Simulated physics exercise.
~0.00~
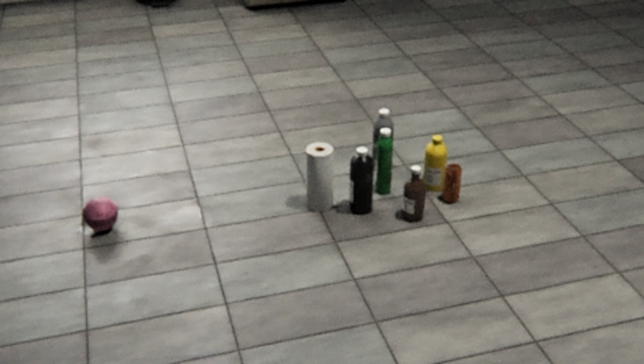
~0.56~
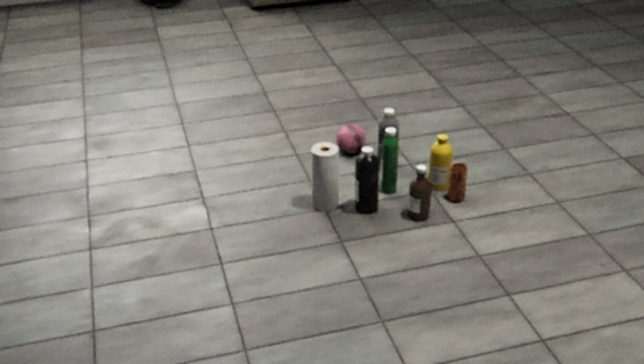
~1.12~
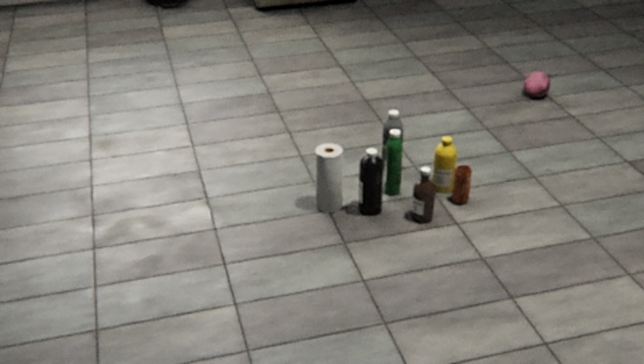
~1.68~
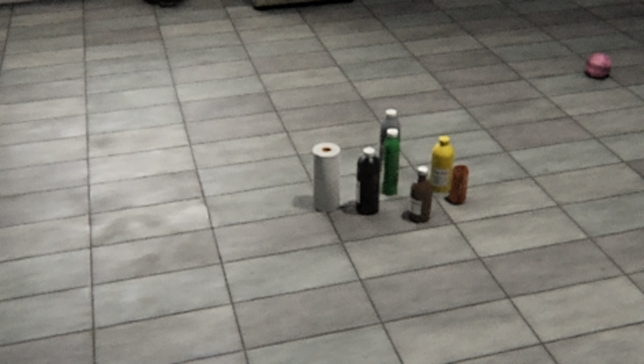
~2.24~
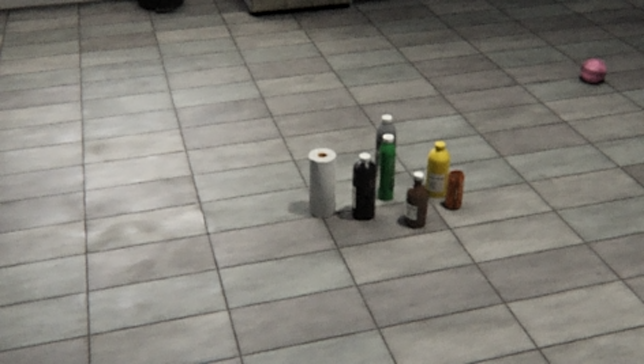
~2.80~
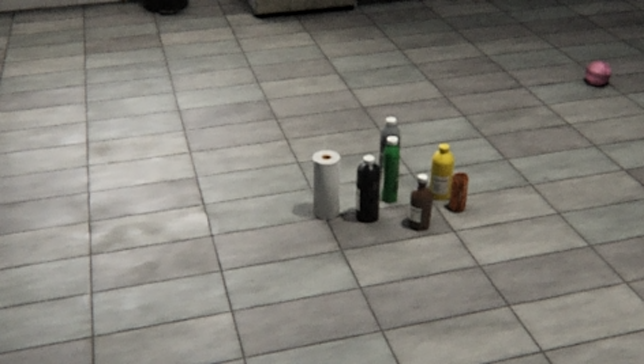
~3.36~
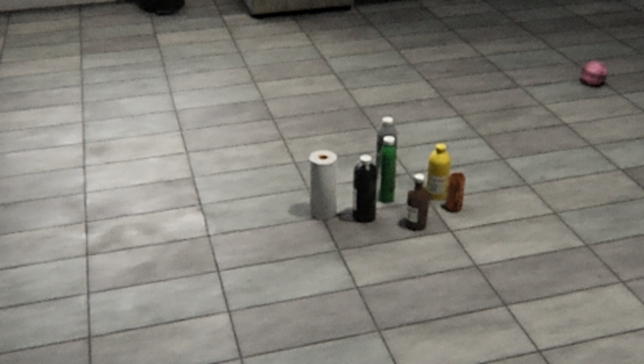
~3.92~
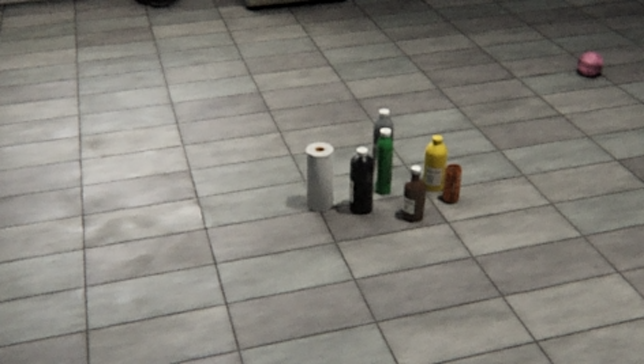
At the start, a pink ball is at the left on a grey tiled floor, while a white roll, black, green, grey, yellow and brown bottles, and a small orange can stand grouped near the middle. The ball travels right and away from the viewer, passing behind the group near the grey bottle. It continues toward the upper right, clear of the standing things. Farther along, it comes to rest near the right edge. The view sways slightly while the ball stays there, and the roll, bottles and can all remain upright in their places.
